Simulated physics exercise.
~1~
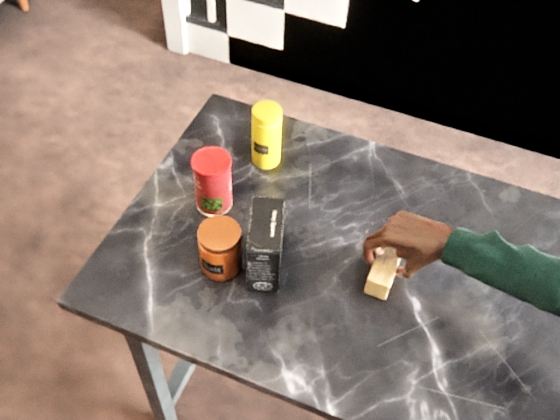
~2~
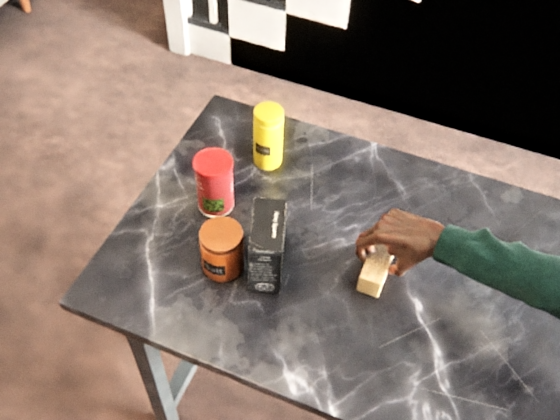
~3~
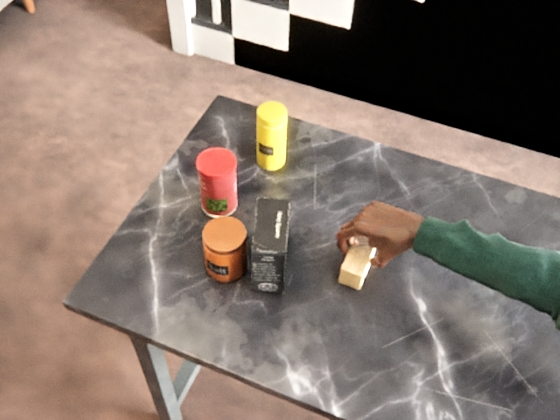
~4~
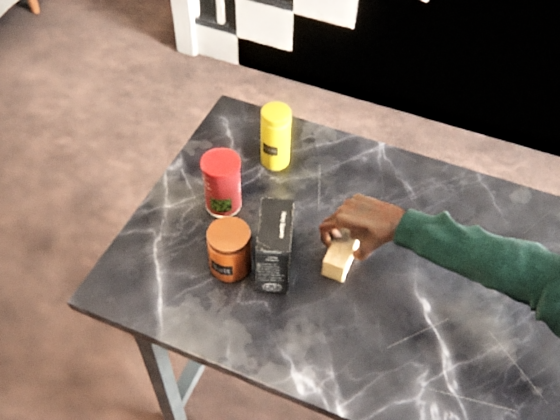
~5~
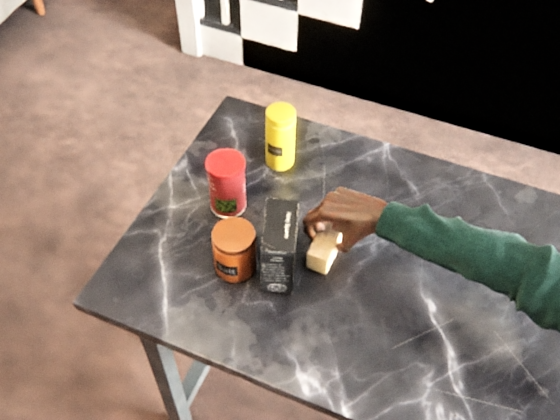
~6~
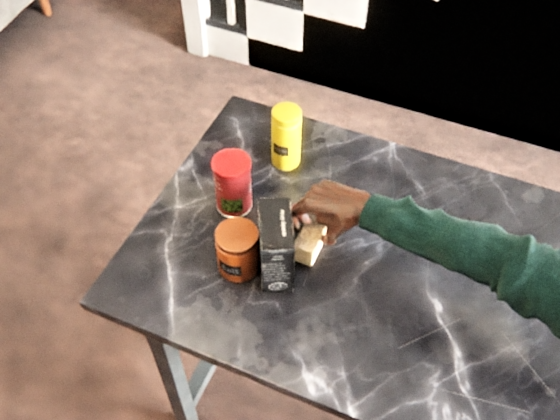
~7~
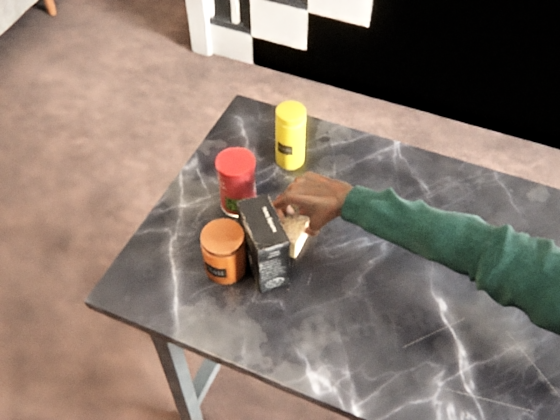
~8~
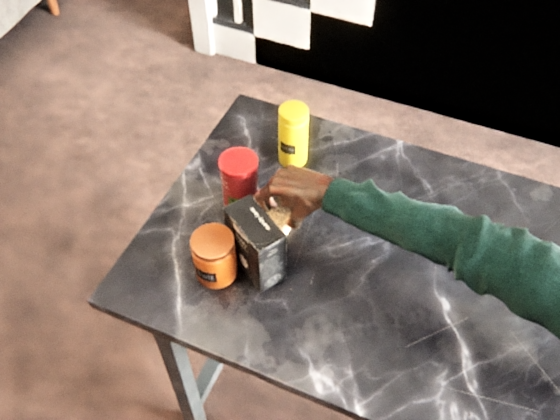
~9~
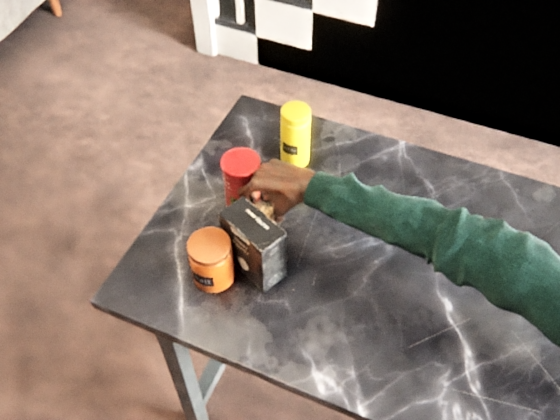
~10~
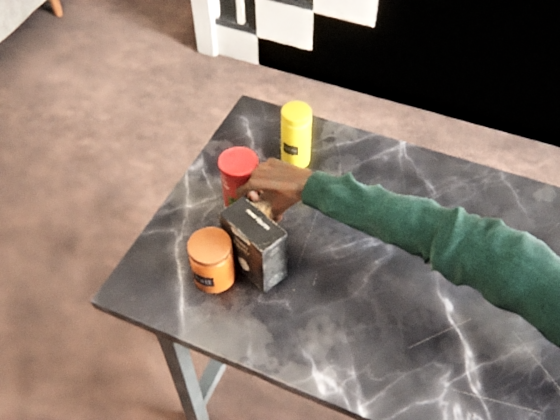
A hand slides a small block left, shoving the black packet and orange jar aside.
